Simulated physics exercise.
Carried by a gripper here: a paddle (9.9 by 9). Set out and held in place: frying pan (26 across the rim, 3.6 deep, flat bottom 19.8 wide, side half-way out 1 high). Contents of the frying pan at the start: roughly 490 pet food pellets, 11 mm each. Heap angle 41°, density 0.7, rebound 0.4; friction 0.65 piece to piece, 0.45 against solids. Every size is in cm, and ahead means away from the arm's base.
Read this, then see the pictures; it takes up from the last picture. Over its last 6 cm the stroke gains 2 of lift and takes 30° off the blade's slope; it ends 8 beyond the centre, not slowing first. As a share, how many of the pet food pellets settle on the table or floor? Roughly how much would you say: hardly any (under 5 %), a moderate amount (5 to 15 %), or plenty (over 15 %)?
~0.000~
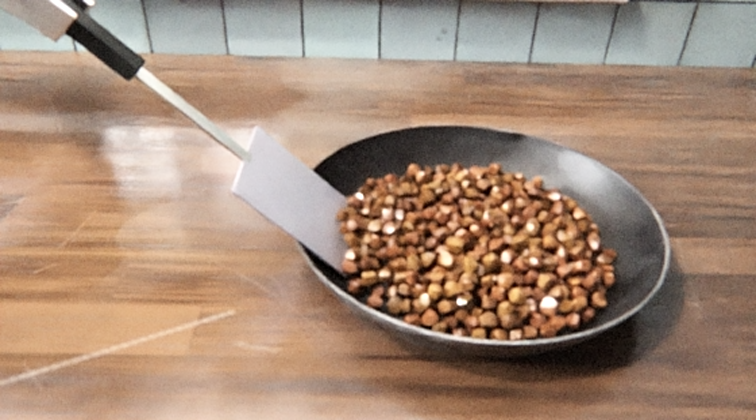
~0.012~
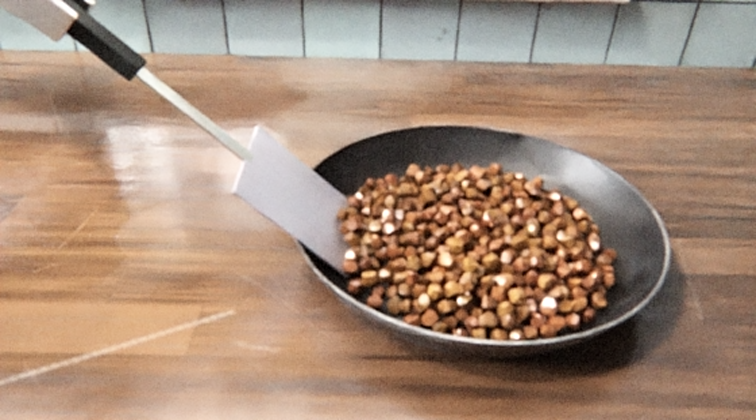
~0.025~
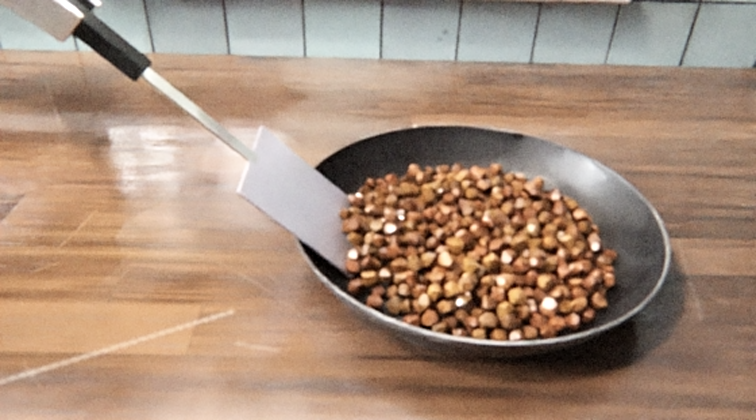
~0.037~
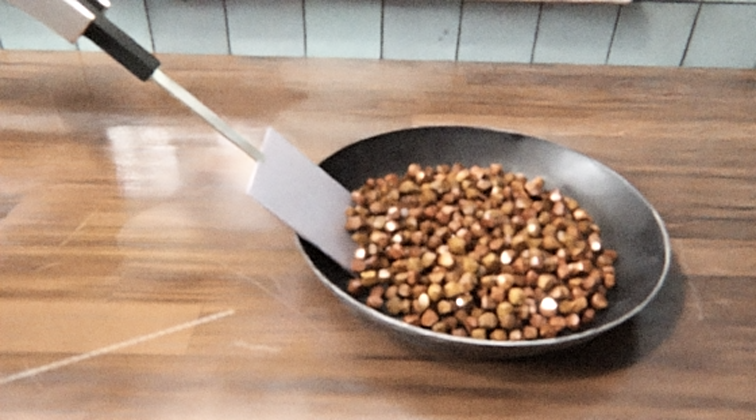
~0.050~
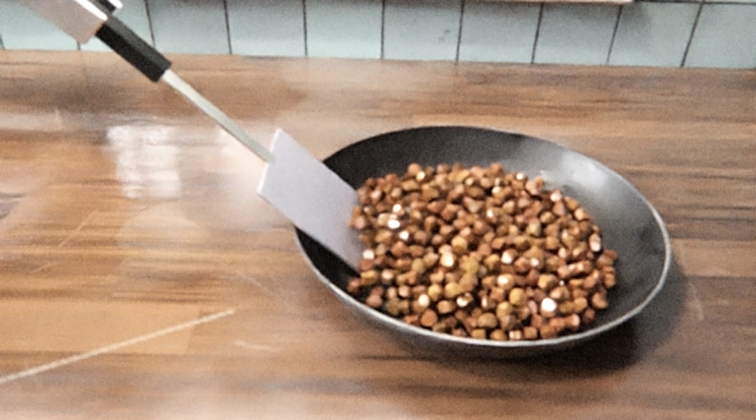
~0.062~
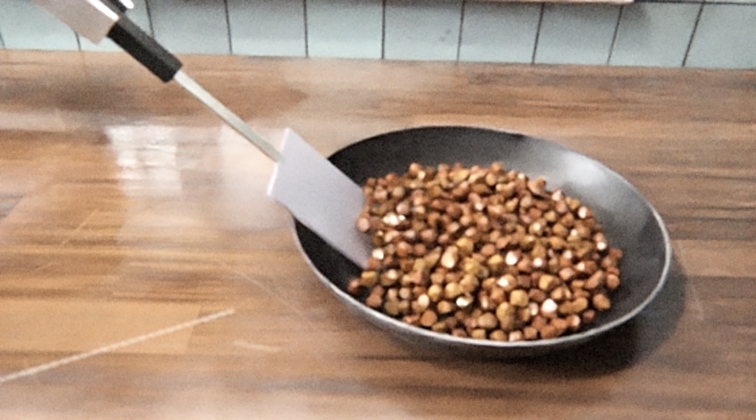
I'd say a moderate amount.
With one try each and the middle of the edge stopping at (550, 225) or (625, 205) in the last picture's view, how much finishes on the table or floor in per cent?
Around 0 per cent for the first try and 35 per cent for the second.
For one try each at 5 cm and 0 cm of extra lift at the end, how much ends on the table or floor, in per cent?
10 and 10 %.
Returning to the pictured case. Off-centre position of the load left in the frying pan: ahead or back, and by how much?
Roughly 5.5 cm ahead.
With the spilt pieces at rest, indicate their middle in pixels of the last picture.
My best guess is near (675, 247).
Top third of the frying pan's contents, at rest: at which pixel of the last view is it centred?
Pixel position: Approx. (603, 208).
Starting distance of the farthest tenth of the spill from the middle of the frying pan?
That distance is around 20 cm.
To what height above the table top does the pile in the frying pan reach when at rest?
Close to 6.0 centimetres high.
After 0.16 s, sloping 44°, highest piece 4 above the table; 490 in the frying pan.
After 0.27 s, sloping 33°, highest piece 5 above the table; 483 in the frying pan, 7 on the blade or in flight.
After 0.52 s, sloping 14°, highest piece 6 above the table; 442 in the frying pan, 47 on the table or floor, 1 on the blade or in flight.
After 1.57 s, sloping 14°, highest piece 6 above the table; 440 in the frying pan, 50 on the table or floor.
At rest, 440 in the frying pan, 50 on the table or floor. That is 10 % on the table or floor.
